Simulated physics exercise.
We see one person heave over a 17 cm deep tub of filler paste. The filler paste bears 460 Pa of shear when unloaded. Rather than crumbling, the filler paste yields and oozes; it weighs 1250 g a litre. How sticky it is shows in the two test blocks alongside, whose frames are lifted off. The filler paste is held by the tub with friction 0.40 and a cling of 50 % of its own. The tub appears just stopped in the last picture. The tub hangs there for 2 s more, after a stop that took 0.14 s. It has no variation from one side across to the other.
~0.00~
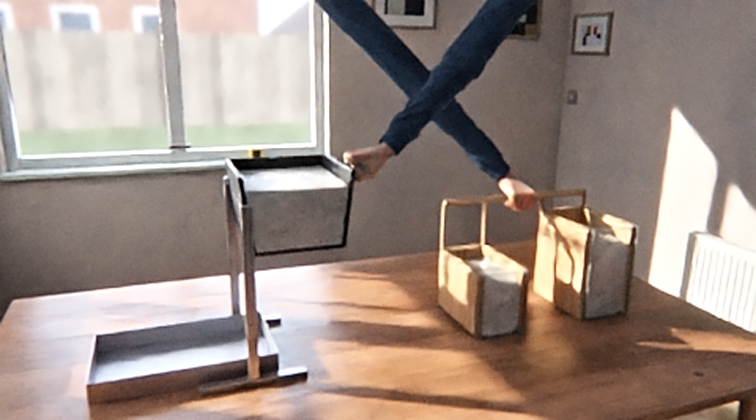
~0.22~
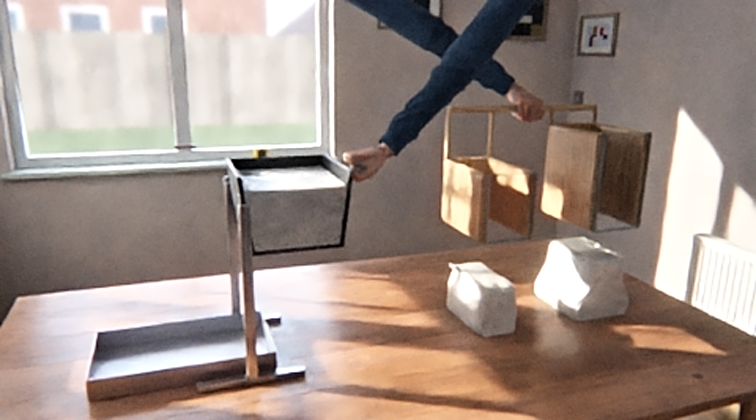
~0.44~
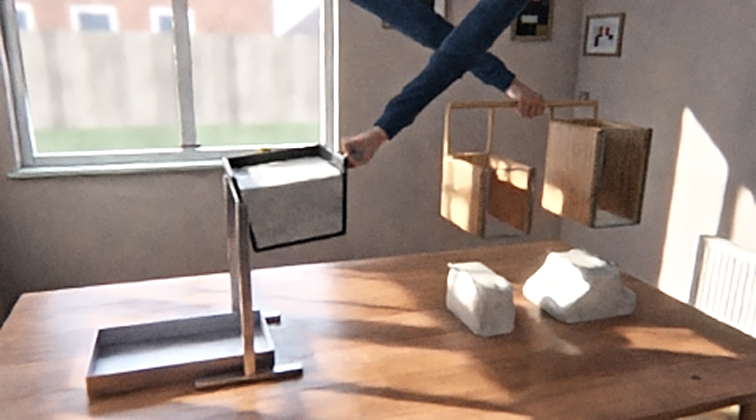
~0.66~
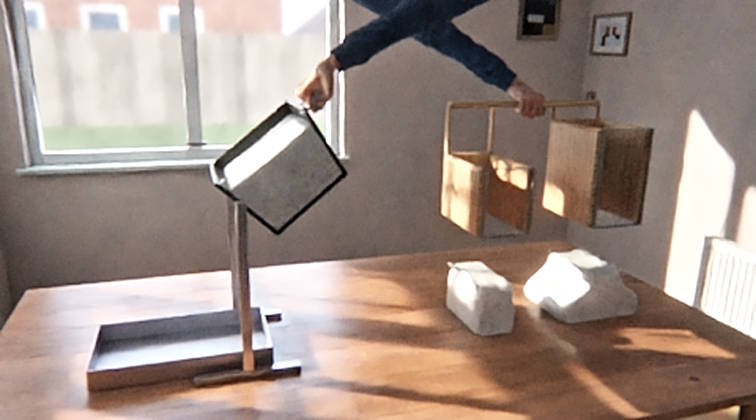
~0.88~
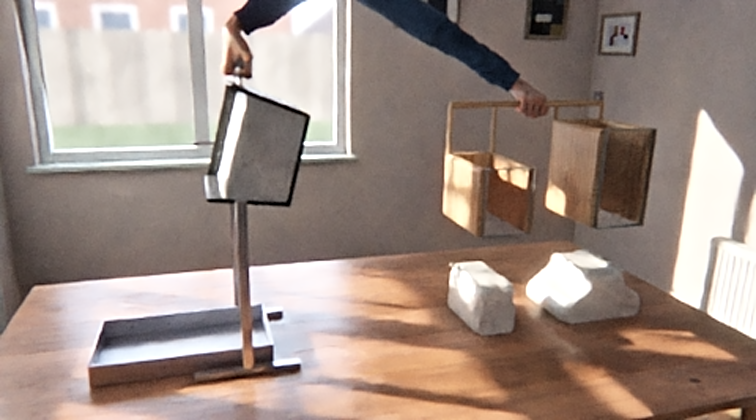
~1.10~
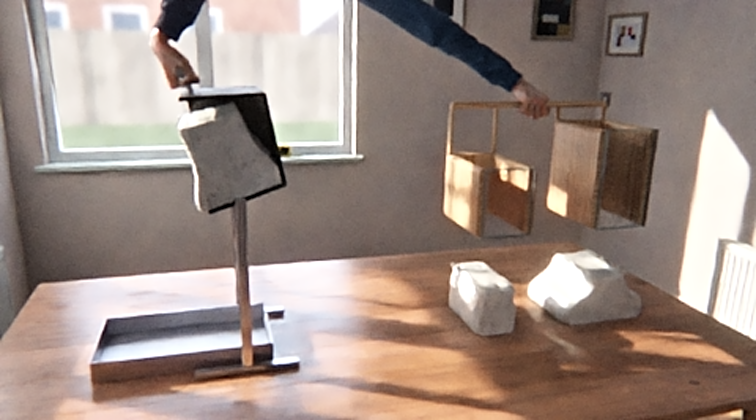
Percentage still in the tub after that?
Some 0 %.
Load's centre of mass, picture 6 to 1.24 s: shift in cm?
It has moved around 11 centimetres.
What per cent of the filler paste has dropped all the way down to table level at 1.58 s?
I'd say about 75 per cent of it.
After 1.24 s, the tub is at 101 degrees and holds 41 %.
After 1.41 s, the tub is at 101 degrees and holds 11 %.
After 1.58 s, the tub is at 101 degrees and holds 0 %.
After 1.75 s, the tub is at 101 degrees and holds 0 %.
After 3.10 s, at the end, the tub is at 101 degrees and holds 0 %.
